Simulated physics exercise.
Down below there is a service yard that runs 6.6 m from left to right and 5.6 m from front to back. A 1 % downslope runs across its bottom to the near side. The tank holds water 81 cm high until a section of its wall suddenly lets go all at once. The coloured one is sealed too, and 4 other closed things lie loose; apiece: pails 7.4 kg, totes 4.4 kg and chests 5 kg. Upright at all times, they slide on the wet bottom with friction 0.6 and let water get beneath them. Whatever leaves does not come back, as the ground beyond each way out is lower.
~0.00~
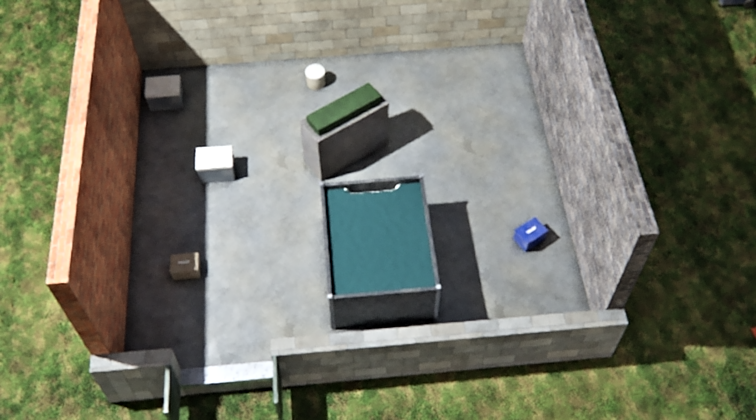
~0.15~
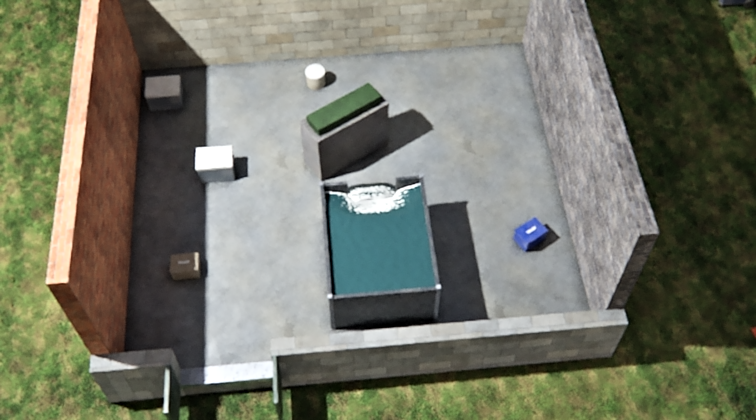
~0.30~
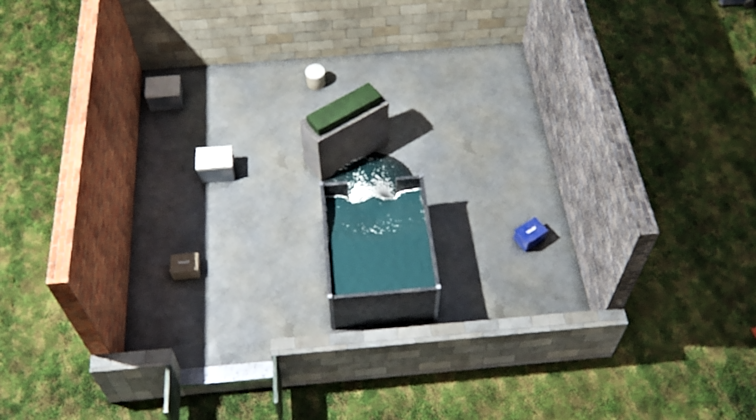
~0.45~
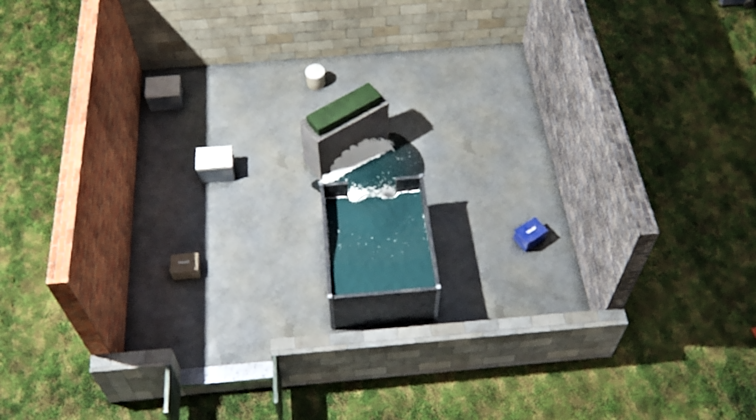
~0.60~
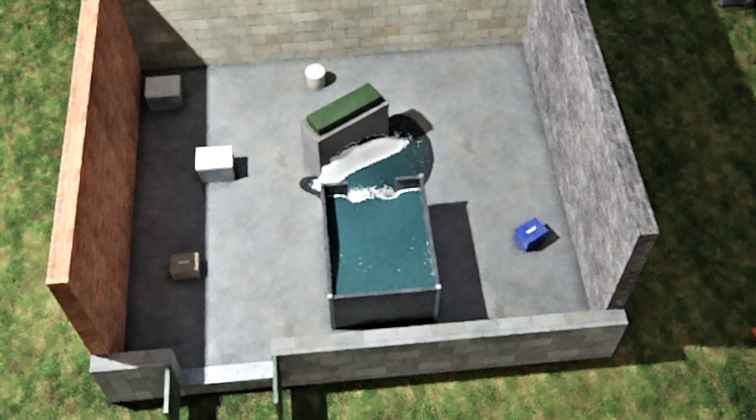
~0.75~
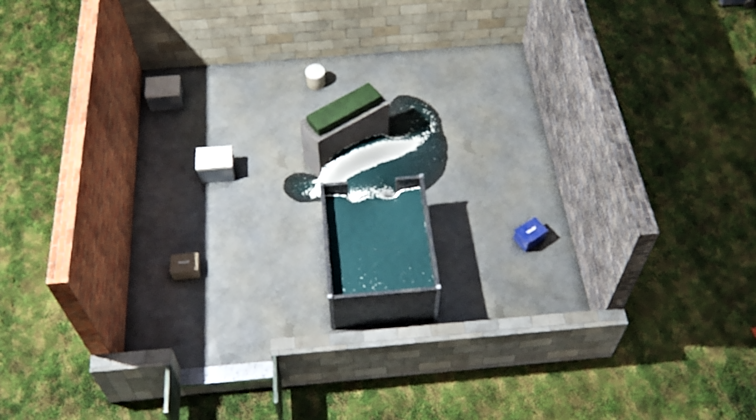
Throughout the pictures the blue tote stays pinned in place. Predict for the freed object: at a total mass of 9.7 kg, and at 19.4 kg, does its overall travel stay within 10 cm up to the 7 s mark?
It stays within the limit only at the heavier mass.
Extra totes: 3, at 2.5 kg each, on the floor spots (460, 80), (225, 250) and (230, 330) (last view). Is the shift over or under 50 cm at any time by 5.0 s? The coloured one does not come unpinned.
Results, in sequence: Exceeded / exceeded / exceeded.
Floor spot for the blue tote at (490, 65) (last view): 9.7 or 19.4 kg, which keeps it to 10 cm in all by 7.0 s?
Short version: Not even the heavier.
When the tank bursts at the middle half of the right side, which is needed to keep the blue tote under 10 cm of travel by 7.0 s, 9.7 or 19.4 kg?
Result: Neither option succeeds.
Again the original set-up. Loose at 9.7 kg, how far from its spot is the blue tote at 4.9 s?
It would be some 10 cm from its spot.
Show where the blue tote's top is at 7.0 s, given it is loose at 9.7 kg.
I'd put it at roughly (527, 258) in the last view.
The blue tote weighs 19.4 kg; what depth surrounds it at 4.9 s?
6 cm, roughly.
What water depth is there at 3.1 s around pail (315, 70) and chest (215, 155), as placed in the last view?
Roughly 0 and 2 cm.
After 1.4 s the blue tote would be 0 cm from its start with 9.7 kg and 0 cm from its start with 19.4 kg; 0 cm of water round it then.
After 3.1 s the blue tote would be 0 cm from its start with 9.7 kg and 0 cm from its start with 19.4 kg; 1 cm of water round it then.
After 4.9 s the blue tote would be 12 cm from its start with 9.7 kg and 0 cm from its start with 19.4 kg; 6 cm of water round it then.
After 7.0 s the blue tote would be 49 cm from its start with 9.7 kg and 0 cm from its start with 19.4 kg; 5 cm of water round it then.
